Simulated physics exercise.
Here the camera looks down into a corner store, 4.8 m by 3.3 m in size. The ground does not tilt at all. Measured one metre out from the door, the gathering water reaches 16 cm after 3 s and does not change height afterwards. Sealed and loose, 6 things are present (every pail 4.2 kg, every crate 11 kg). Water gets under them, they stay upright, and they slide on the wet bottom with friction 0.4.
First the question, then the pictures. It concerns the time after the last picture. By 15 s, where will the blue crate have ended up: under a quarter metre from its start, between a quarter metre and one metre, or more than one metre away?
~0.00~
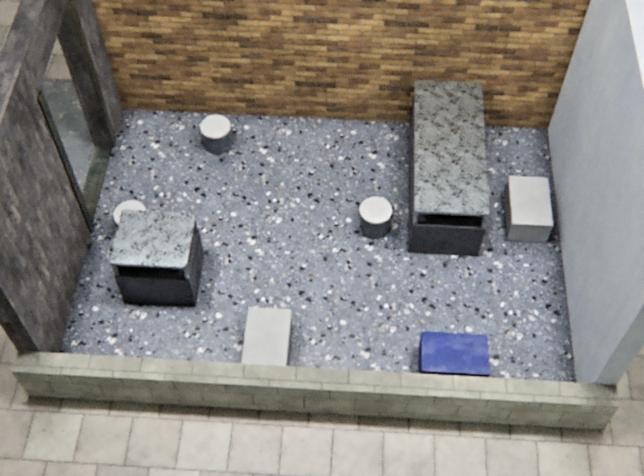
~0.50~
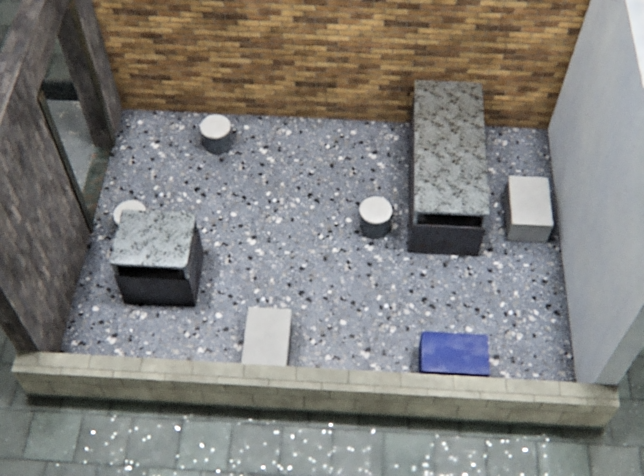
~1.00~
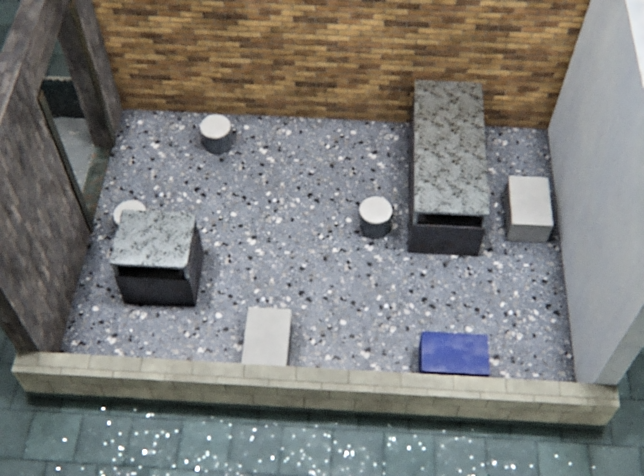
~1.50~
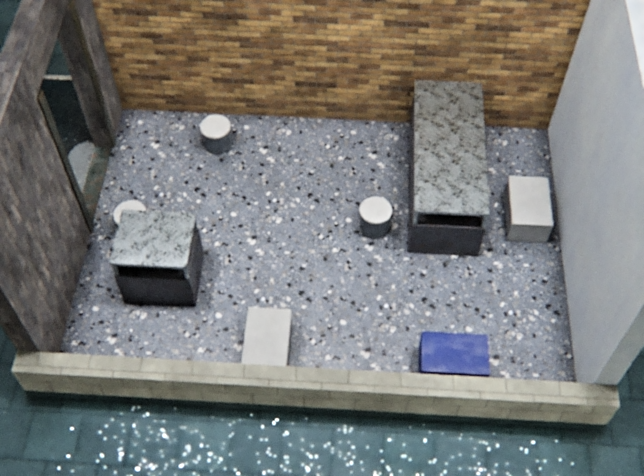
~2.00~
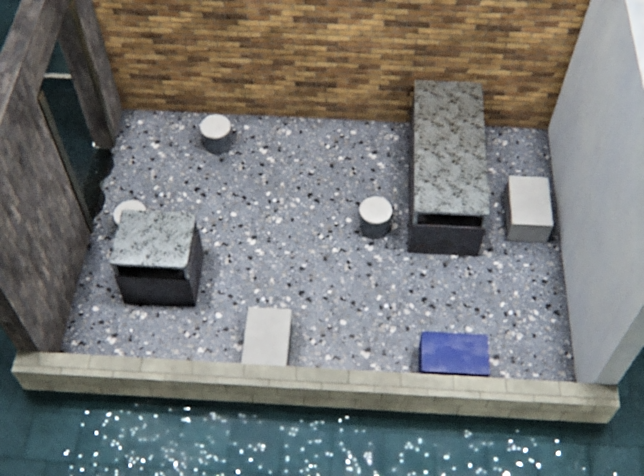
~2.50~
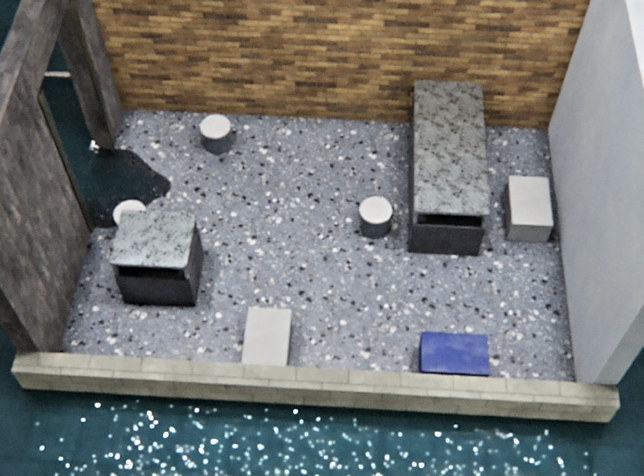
It ends up more than one metre from where it began.
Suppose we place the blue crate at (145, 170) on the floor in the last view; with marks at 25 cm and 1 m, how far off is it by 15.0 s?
Well, it gets shoved far.
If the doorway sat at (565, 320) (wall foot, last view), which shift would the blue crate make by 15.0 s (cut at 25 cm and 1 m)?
Then the blue crate travels far.
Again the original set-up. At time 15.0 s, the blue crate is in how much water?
Close to 12 centimetres.
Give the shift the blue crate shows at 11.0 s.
60 cm or so by then.
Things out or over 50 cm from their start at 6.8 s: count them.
The number I get is 3.
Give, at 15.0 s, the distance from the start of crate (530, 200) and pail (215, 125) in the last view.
In turn: 80 cm, 300 cm.
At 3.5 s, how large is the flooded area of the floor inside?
At that time the wet patch spans about 2.5 m2.
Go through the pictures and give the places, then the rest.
The first frame shows the blue crate at (455, 353), on the bottom; water covers 0.0 m2; 0 of 6 have shifted.
The second frame shows the blue crate at (455, 353), on the bottom; water covers 0.0 m2; 0 of 6 have shifted.
The third frame shows the blue crate at (455, 353) rests on the ground; water covers 0.0 m2; 0 of 6 have shifted.
The fourth frame shows the blue crate at (455, 353), on the bottom; 0.0 m2 under water; 0 of 6 have shifted.
The fifth frame shows the blue crate at (455, 353) rests on the ground; water covers 0.0 m2; 0 of 6 have shifted.
The sixth frame shows the blue crate at (455, 353), on the bottom; 0.5 m2 under water; 0 of 6 have shifted.
After 3.5 s the blue crate is near (455, 353), 0.0 m from its start, aground; 0 afloat.
After 6.8 s the blue crate is near (455, 353), 0.0 m from its start, aground; 1 afloat.
After 11.0 s the blue crate is near (526, 351), 0.6 m from its start, afloat; 4 afloat.
After 15.0 s the blue crate is near (514, 185), 2.0 m from its start, afloat; 6 afloat.
